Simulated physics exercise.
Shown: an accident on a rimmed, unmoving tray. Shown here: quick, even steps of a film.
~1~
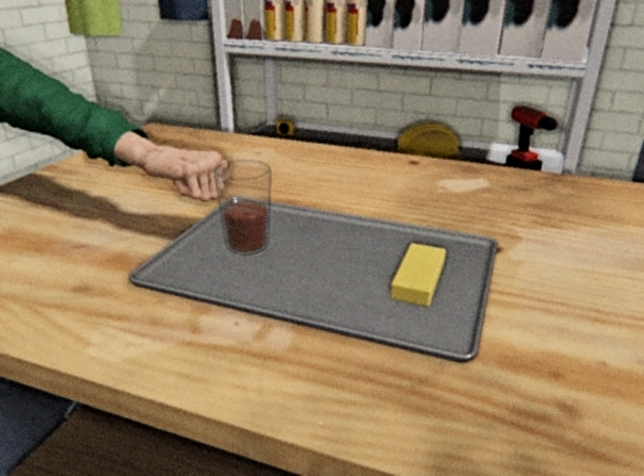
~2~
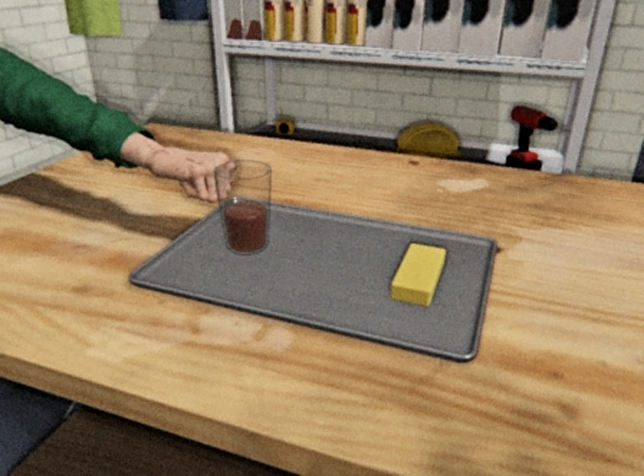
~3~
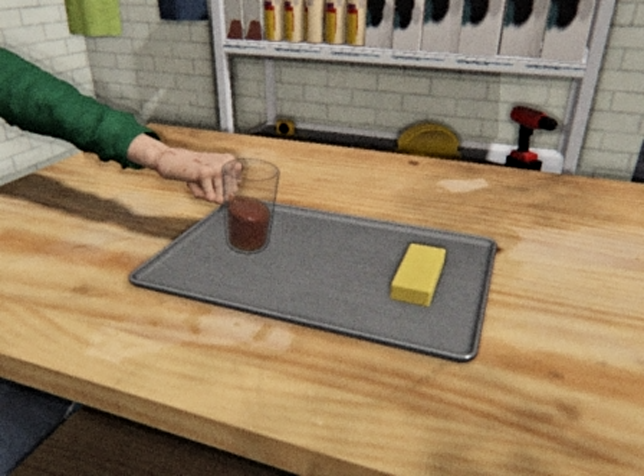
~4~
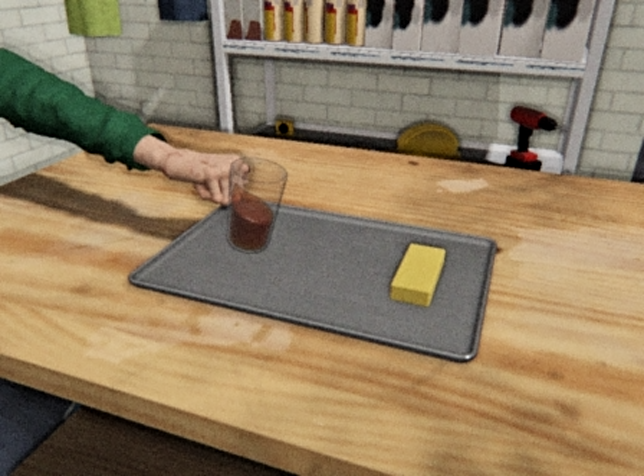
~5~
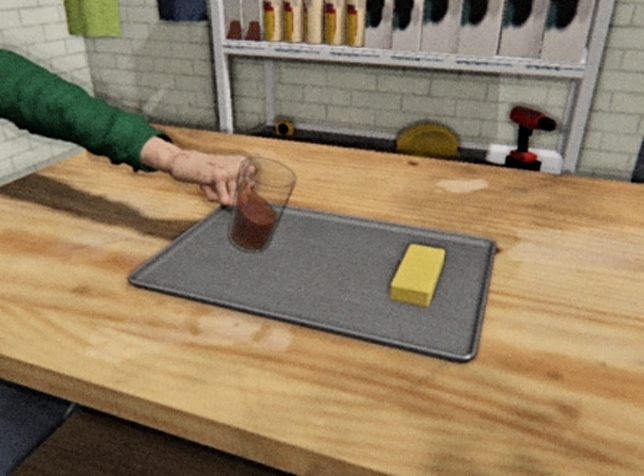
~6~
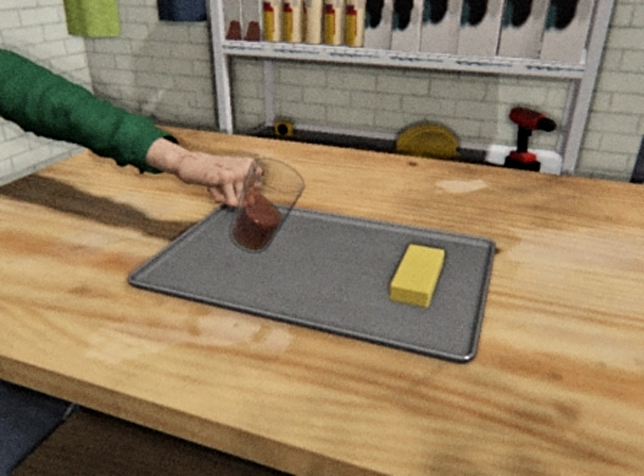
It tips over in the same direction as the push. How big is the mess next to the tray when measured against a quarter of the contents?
Short answer, a small spill - under a quarter off the tray.
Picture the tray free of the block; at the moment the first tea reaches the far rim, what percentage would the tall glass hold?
50 per cent or thereabouts.
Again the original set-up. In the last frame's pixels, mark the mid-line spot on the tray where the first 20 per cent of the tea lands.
It lands near (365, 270).
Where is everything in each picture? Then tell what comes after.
In the first picture, it leans 0°; its right rim is at (267, 174); the tea meets the walls at (228, 204) and (267, 211); the tray's far rim is at (486, 289); a block is fixed to the tray further along.
In the second picture, it leans 0°; its right rim is at (267, 175); the tea meets the walls at (228, 204) and (267, 211).
In the third picture, it leans 6°; its right rim is at (275, 177); the tea meets the walls at (231, 194) and (267, 211).
In the fourth picture, it leans 12°; its right rim is at (284, 180); the tea meets the walls at (236, 183) and (273, 215).
In the fifth picture, it leans 19°; its right rim is at (292, 185); the tea meets the walls at (241, 190) and (277, 217).
In the sixth picture, it leans 26°; its right rim is at (301, 191); the tea meets the walls at (244, 203) and (282, 218).
A moment on, the tall glass lies on its side and 100 per cent is in the glass, 0 on the tray and 0 above or beyond its rim.
Next, the tall glass lies on its side and 61 per cent is in the glass, 23 on the tray and 16 above or beyond its rim.
Then the tall glass lies on its side and 29 per cent is in the glass, 37 on the tray and 34 above or beyond its rim.
Later the tall glass lies on its side and 16 per cent is in the glass, 71 on the tray and 13 above or beyond its rim.
Finally, 88 per cent is held by tray and glass, 12 is off the tray.
